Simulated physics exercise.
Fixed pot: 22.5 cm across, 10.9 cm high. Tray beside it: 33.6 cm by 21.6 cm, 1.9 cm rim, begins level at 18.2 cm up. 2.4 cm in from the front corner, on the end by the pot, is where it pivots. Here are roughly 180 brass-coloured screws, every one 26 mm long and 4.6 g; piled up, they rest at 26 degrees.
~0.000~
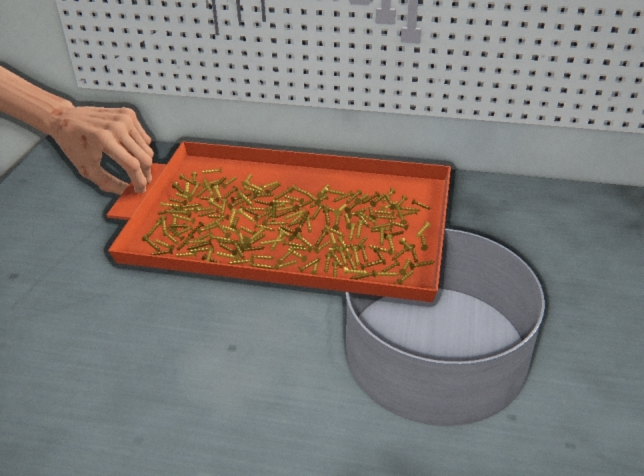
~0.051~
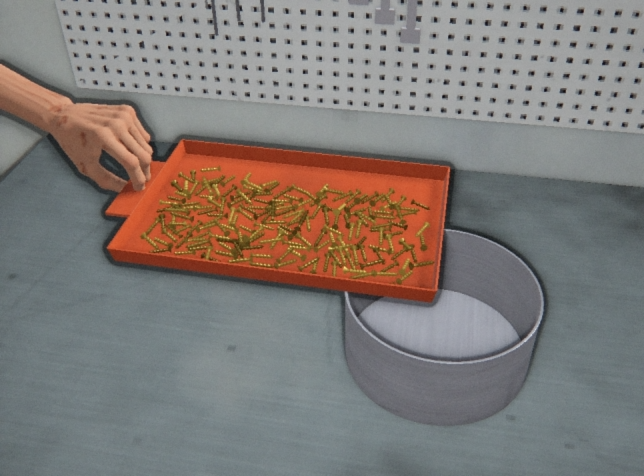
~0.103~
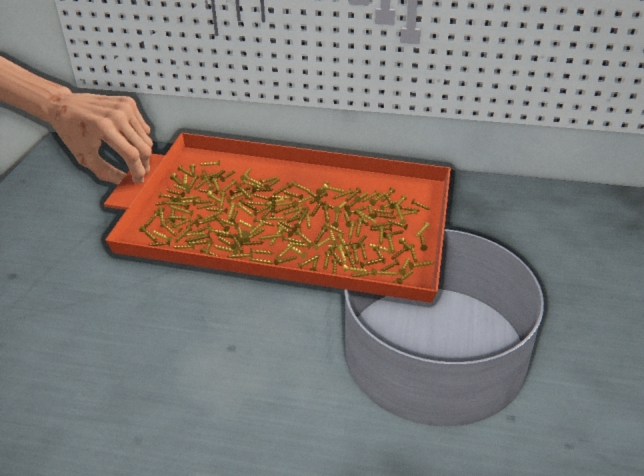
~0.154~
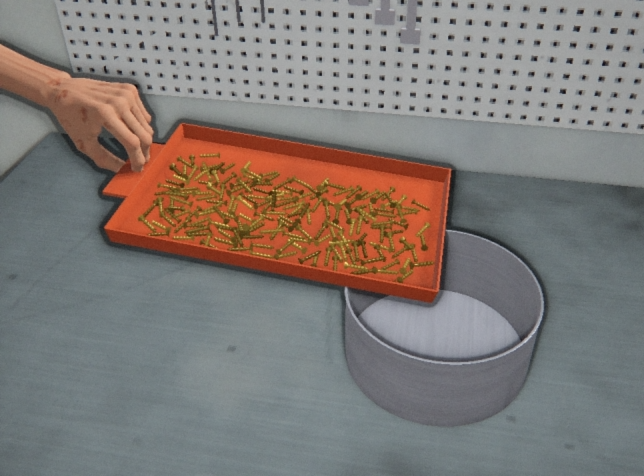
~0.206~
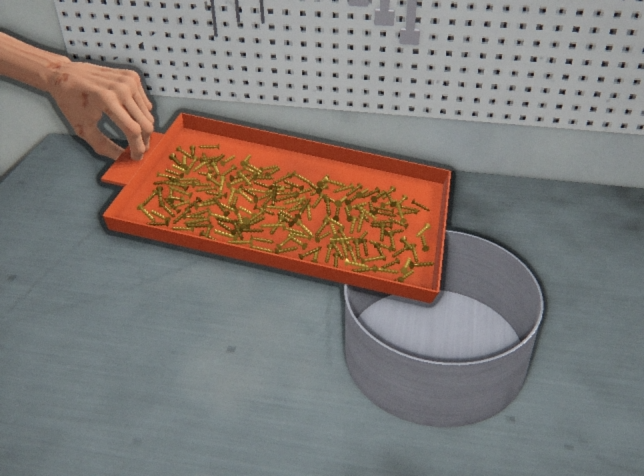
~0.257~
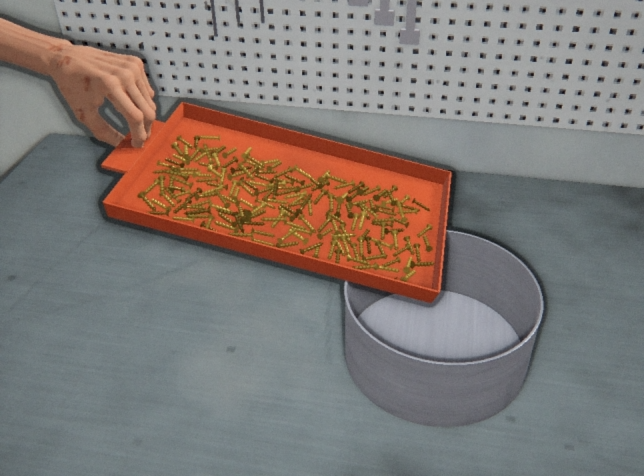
On a grey workbench, a hand raising the left end of an orange tray of brass-coloured screws beside a round grey pot.
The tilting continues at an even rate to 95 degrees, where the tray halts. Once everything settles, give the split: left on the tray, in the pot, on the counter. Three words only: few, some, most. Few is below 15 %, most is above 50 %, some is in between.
Left on the tray - few, pot - most, counter - few.
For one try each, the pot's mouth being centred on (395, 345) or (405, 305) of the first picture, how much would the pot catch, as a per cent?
First try around 30 %, second around 70 %.
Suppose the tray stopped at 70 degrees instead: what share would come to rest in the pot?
That comes out at some 40 per cent.
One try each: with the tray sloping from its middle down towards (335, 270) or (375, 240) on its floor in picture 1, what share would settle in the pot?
The share comes to about 15 in a hundred, then about 85 in a hundred.
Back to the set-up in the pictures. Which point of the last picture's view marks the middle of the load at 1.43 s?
Close to pixel (445, 234).
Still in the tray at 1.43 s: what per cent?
It comes to near 60 per cent.
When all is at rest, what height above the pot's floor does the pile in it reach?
2.0 cm.
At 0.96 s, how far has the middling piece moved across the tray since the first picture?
16 cm.
After 0.96 s, tilt 50 degrees; the tray holds 100 %, the pot 0 %.
Then, at 1.43 s, tilt 77 degrees; the tray holds 60 %, the pot 35 %.
After 1.97 s, tilt 95 degrees; the tray holds 5 %, the pot 90 %.
At rest (2.9 s), tray 0 %, pot 95 %, counter 5 %.
